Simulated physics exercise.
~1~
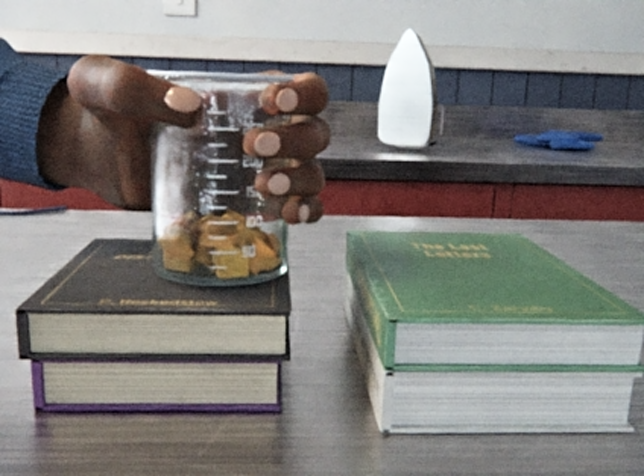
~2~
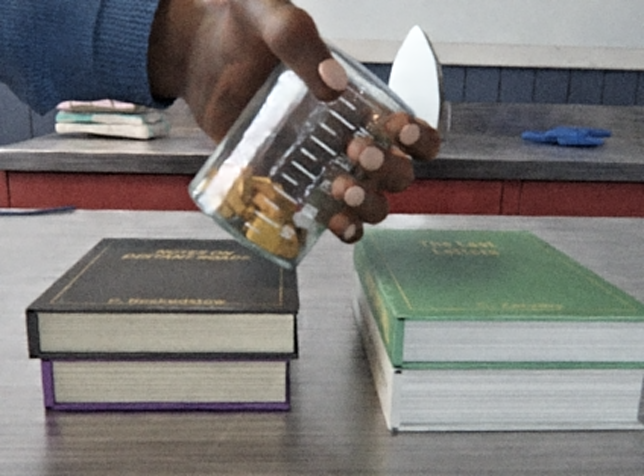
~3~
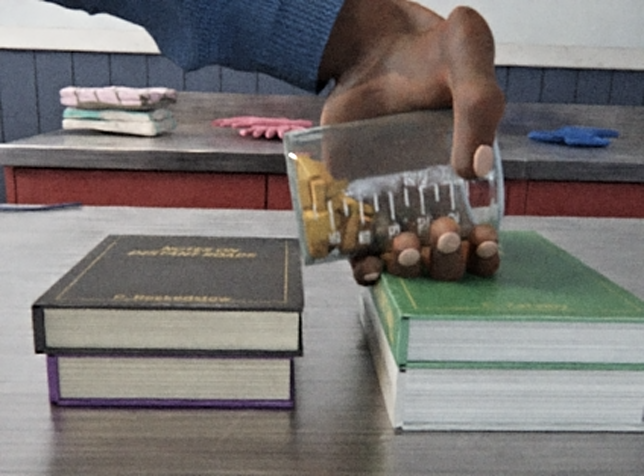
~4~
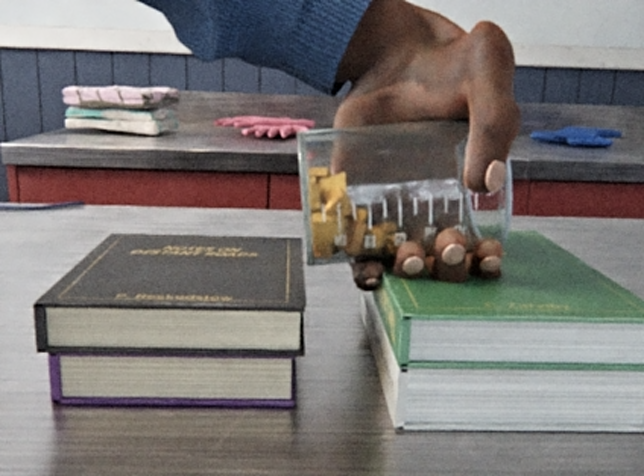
A clear glass beaker holding chunky orange-brown pieces is gripped by a hand in a blue knitted sleeve, seen from the front across a grey table. It starts upright over a black book stacked on a purple-edged one at left, with green books at right and an iron, folded cloths and gloves on the counter behind. The hand lifts the beaker rightward, tilting it with its base toward the left. It then tips the beaker onto its side above the green pile. Finally the beaker rests nearly level against the green books, still held, with every piece inside.
